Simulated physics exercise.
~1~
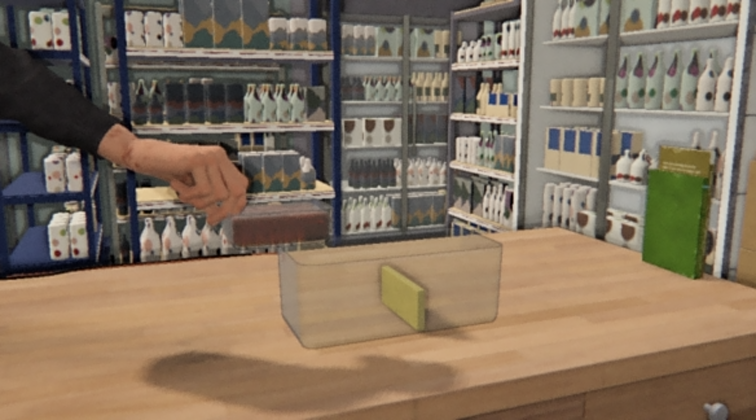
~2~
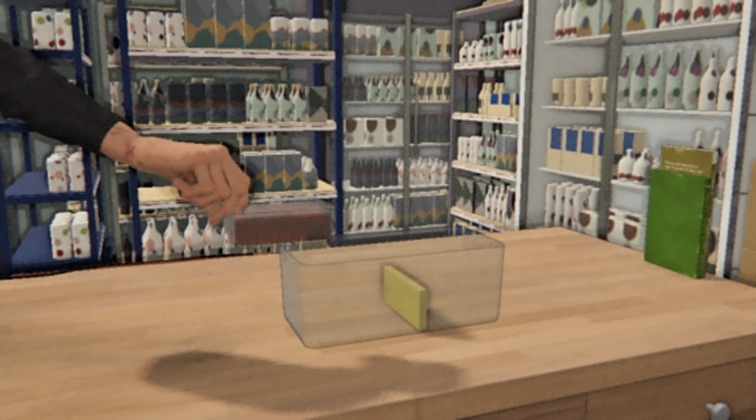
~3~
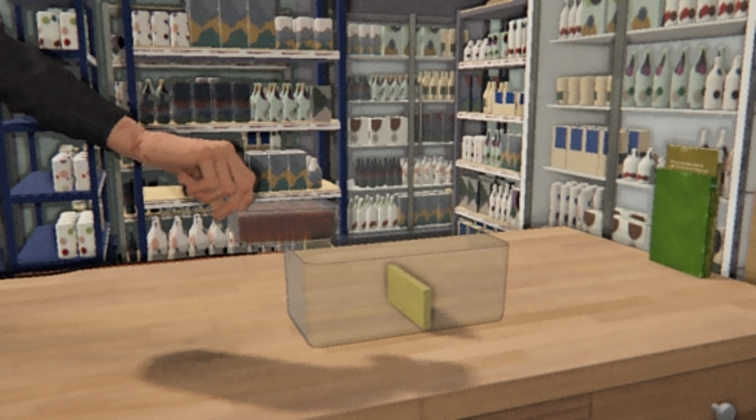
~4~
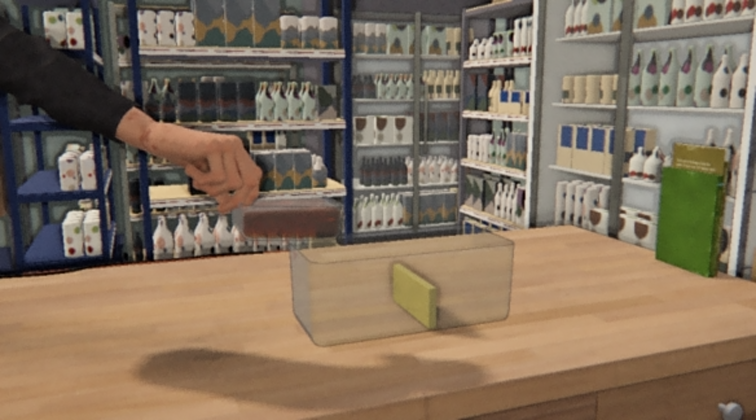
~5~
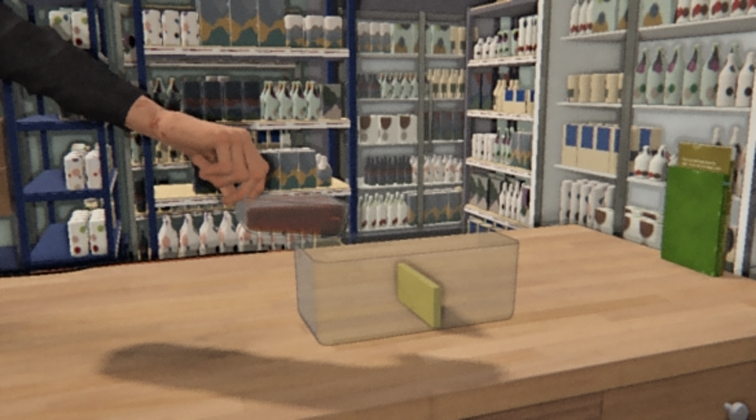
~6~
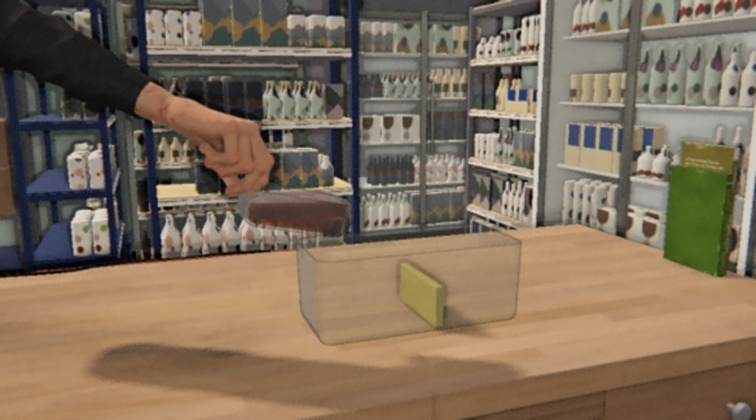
The clip opens on a hand holding a see-through container of reddish-brown tea, nearly level, above the left end of a long clear basin on a wooden counter, with stocked shelves behind. The hand then gradually tilts the container down to the right, while the view shifts slightly.
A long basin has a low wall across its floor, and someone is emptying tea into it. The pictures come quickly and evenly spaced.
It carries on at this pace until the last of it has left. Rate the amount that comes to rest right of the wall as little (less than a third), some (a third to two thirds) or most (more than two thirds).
Little.
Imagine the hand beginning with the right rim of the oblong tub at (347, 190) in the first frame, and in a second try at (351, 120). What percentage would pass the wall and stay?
45 %, 65 %.
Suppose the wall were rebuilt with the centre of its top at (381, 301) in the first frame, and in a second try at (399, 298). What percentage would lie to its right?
Record: Case 1 near 50 %, case 2 near 15 %.
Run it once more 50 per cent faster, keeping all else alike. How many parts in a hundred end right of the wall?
Roughly 5 in a hundred.
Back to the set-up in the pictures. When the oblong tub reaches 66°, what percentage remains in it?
It still holds close to 20 per cent at that lean.
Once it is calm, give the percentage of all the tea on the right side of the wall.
Share approx. 0 %.
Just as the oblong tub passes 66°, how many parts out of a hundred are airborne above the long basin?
About 30 per cent.
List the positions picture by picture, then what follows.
In the first frame, tilt 0°; pouring edge (323, 204); surface from (226, 214) to (321, 208); the long basin's rim runs from (287, 255) to (481, 237); the wall's top is at (402, 279).
In the second frame, tilt 1°; pouring edge (325, 204); surface from (228, 213) to (323, 207).
In the third frame, tilt 2°; pouring edge (329, 203); surface from (232, 211) to (326, 205).
In the fourth frame, tilt 5°; pouring edge (334, 202); surface from (238, 208) to (332, 203).
In the fifth frame, tilt 8°; pouring edge (339, 201); surface from (242, 204) to (337, 199).
In the sixth frame, tilt 13°; pouring edge (341, 201); surface from (243, 199) to (340, 197); 2 per cent is over the edge.
A moment on, the oblong tub is tipped part way and 21 per cent is still to pour, 49 is left of the wall and 0 right of it.
Next, the oblong tub is tipped right over and 2 per cent is still to pour, 94 is left of the wall and 1 right of it.
Then the oblong tub is tipped right over and 0 per cent is still to pour, 99 is left of the wall and 1 right of it.
Later the oblong tub is tipped right over and 0 per cent is still to pour, 99 is left of the wall and 1 right of it.
Finally, 99 per cent lies left of the wall, 1 right of it and 0 outside.
